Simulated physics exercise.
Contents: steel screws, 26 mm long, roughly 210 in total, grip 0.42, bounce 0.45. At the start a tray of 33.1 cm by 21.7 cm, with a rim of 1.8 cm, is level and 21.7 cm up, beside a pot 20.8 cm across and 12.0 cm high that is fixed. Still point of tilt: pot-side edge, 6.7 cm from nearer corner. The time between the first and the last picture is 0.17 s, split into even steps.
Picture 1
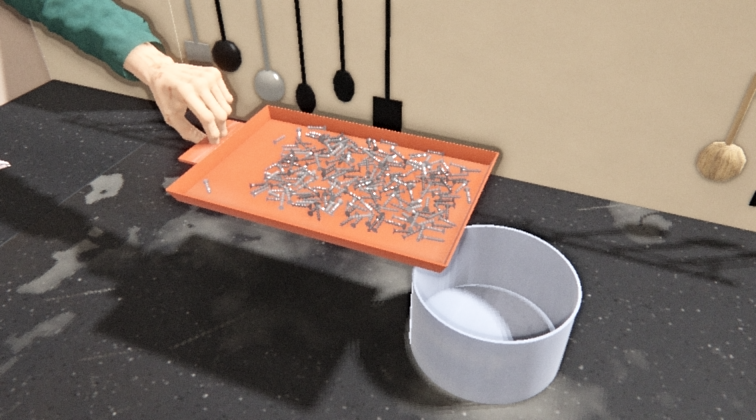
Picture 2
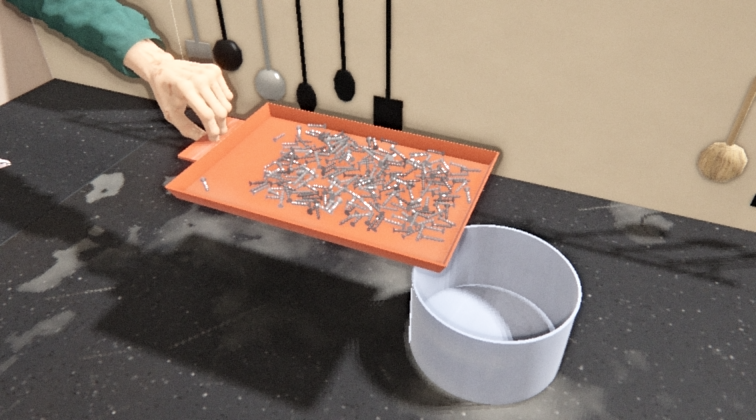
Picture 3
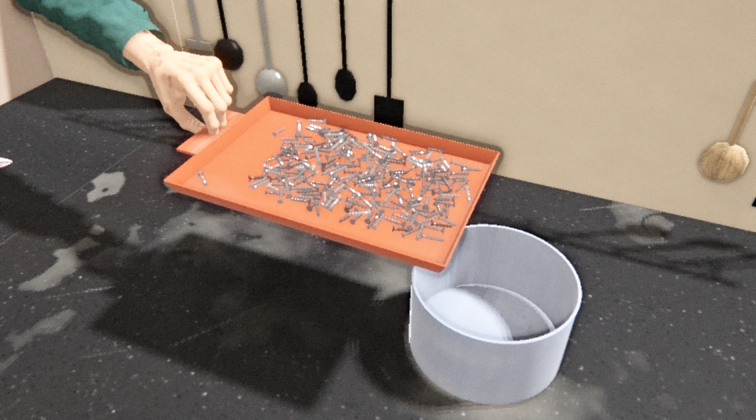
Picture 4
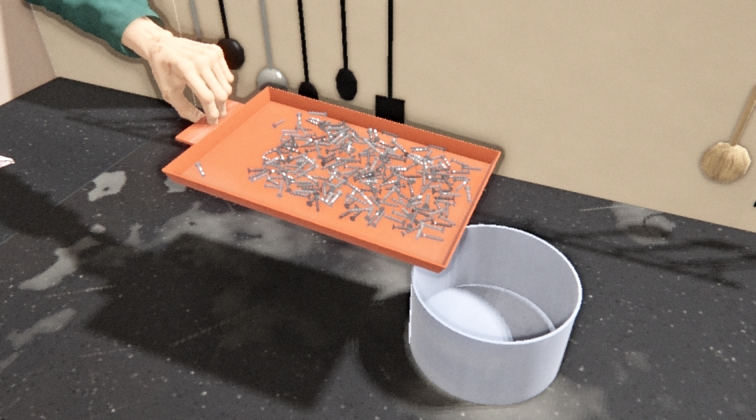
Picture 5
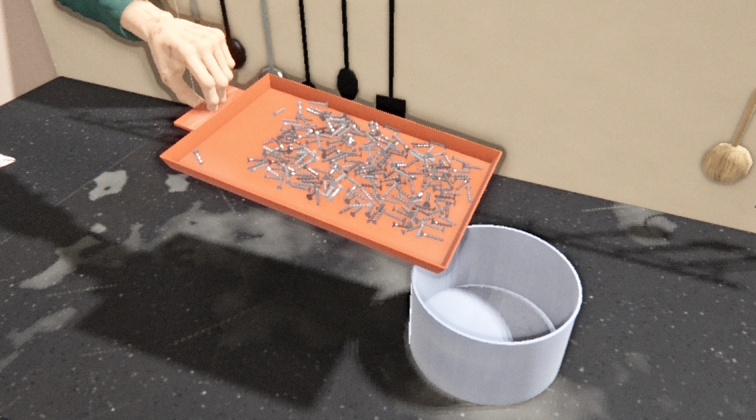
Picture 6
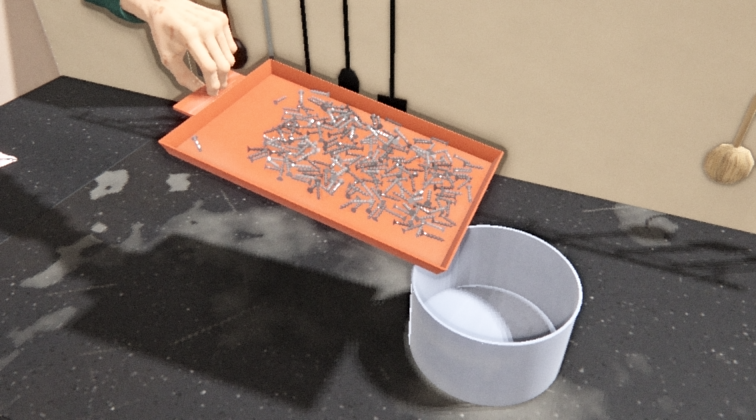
On a dark speckled countertop, a hand in a green sleeve gradually raised the left end of an orange tray scattered with small metal screws, tilting it slightly toward a pale round pot on the right.
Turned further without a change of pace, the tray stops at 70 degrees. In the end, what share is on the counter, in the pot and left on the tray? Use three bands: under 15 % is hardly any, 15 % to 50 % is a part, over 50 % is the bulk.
Shares - counter: A part; pot: The bulk; tray: Hardly any.
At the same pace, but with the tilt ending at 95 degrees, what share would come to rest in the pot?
Then about 75 per cent.
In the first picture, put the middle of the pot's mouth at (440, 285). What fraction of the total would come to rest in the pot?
About 35 per cent.
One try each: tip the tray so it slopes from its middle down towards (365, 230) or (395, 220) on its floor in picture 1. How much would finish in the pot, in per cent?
The share comes to about 5 in a hundred, then about 25 in a hundred.
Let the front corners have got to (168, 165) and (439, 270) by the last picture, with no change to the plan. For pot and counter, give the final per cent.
That works out as pot 0 and counter 95.
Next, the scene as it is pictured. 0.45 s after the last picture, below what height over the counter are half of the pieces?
About 24 cm.
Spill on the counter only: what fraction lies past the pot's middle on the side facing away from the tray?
Share: Around 100 %.
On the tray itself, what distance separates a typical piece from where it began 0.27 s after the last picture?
It has moved some 2 cm from its start.
Then, 0.27 s after the last picture, tilt 40 degrees; the tray holds 100 %, the pot 0 %.
Then, 0.45 s after the last picture, tilt 60 degrees; the tray holds 100 %, the pot 0 %.
Then, 0.75 s after the last picture, tilt 70 degrees; the tray holds 10 %, the pot 60 %.
In the end, counter 25 %, pot 70 %, tray 5 %.
